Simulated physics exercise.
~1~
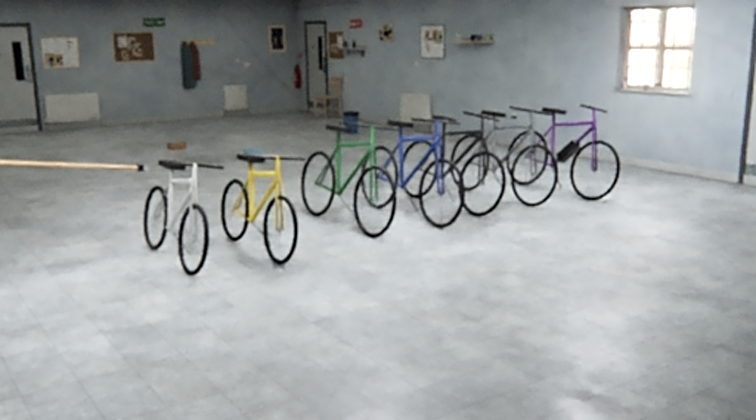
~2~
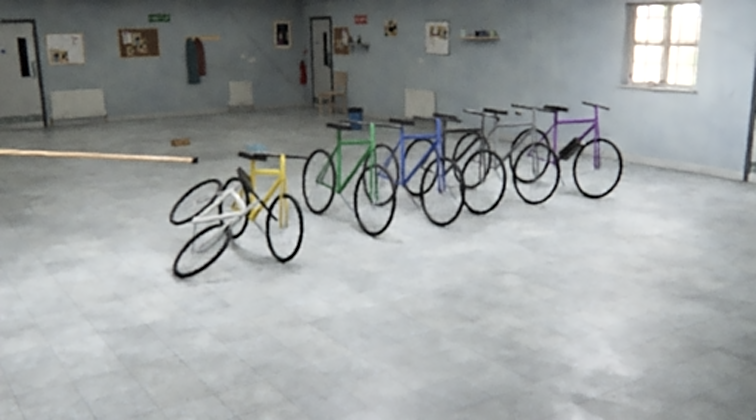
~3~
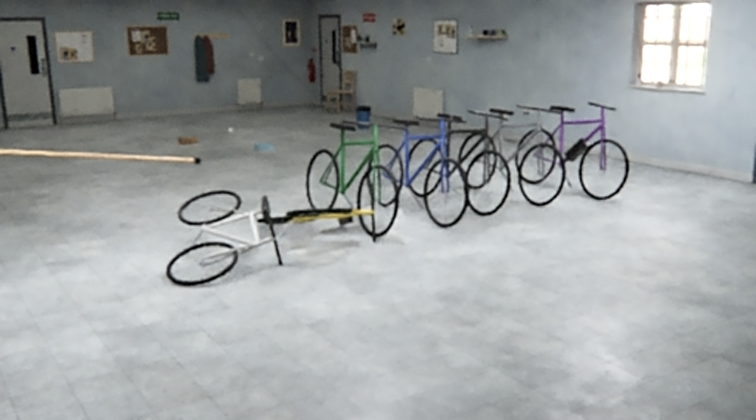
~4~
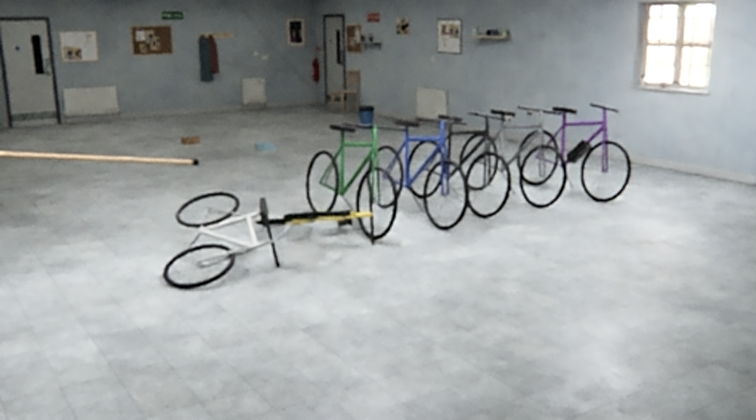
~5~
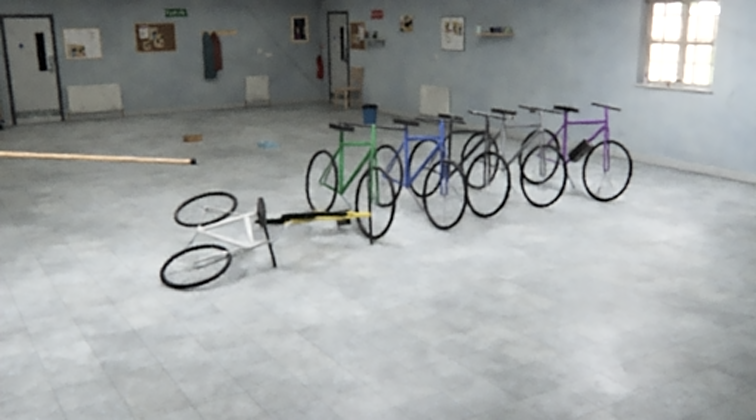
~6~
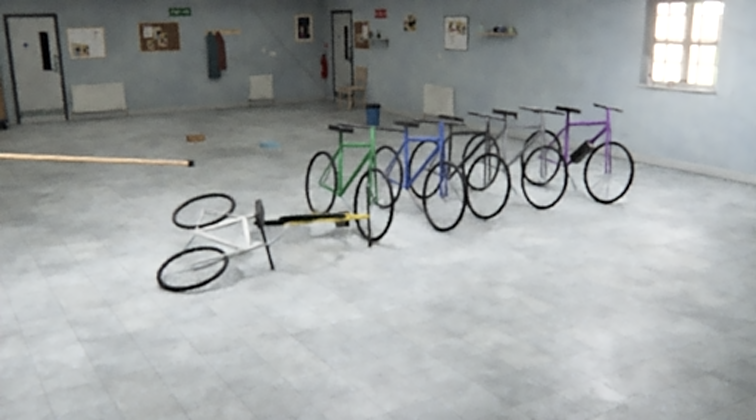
The clip shows a row of seven parked bicycles in a large room as a pole moves right toward the white one at the near end, which topples against the yellow one. Both end up lying on the floor, while the green, blue, purple and other bicycles remain standing.
